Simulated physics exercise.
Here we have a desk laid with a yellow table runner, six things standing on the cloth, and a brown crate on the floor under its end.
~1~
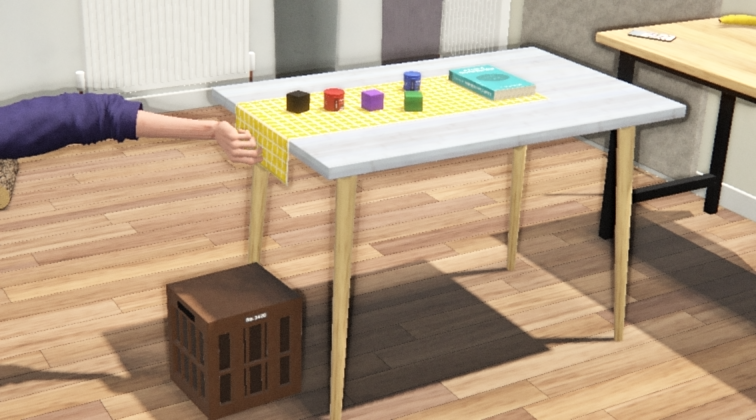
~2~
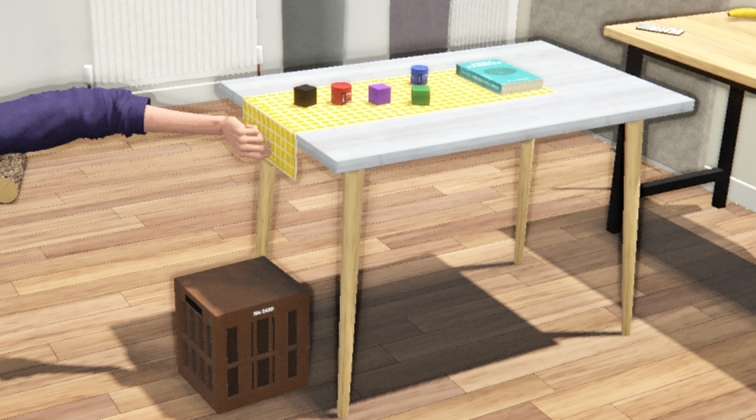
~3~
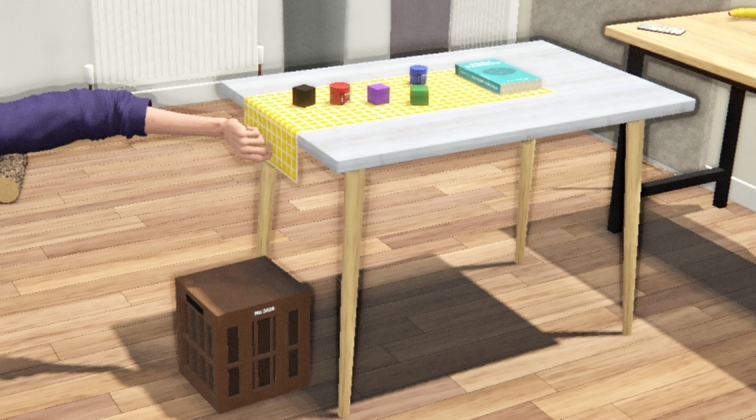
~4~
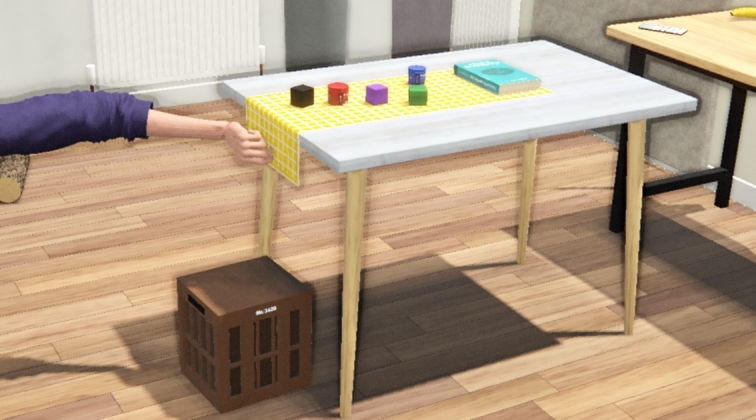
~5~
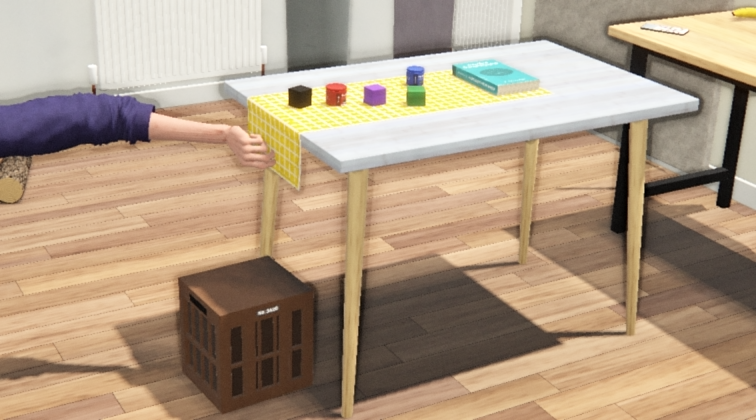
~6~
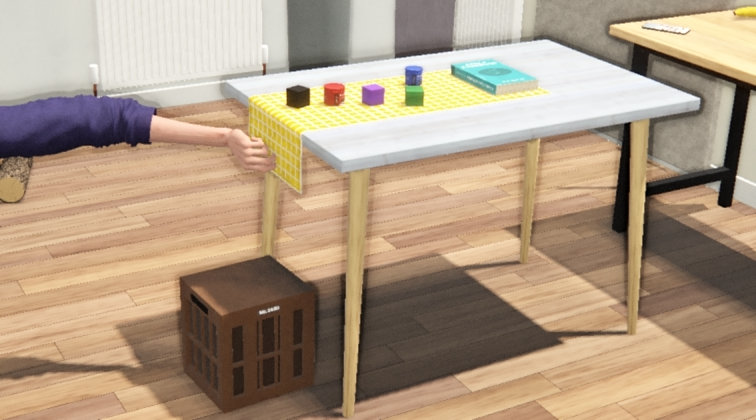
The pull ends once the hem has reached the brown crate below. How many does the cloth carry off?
It carries off three.
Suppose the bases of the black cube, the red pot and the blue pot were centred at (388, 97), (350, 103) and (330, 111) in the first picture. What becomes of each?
The black cube does not fall; the red pot tumbles off; the blue pot comes down.
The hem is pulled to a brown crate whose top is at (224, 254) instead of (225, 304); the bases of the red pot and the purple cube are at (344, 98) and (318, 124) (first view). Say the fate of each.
The red pot survives, the purple cube tumbles off.
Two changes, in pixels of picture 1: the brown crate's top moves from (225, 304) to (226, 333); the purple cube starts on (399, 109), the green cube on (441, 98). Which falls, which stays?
The purple cube falls, the green cube does not fall.
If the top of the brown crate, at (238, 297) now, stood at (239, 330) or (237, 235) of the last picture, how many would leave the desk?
Then 4 and 1.
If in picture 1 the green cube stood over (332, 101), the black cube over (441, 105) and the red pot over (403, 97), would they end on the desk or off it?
The green cube tumbles off, the black cube stays on, the red pot keeps its place on top.
Early on, hem near (273, 211); black cube gone.
Midway, hem near (272, 252); black cube and red pot gone.
Near the end, hem on the crate; black cube, red pot and purple cube gone.
Finally, hem on the crate; black cube, red pot and purple cube gone. The answer is three.
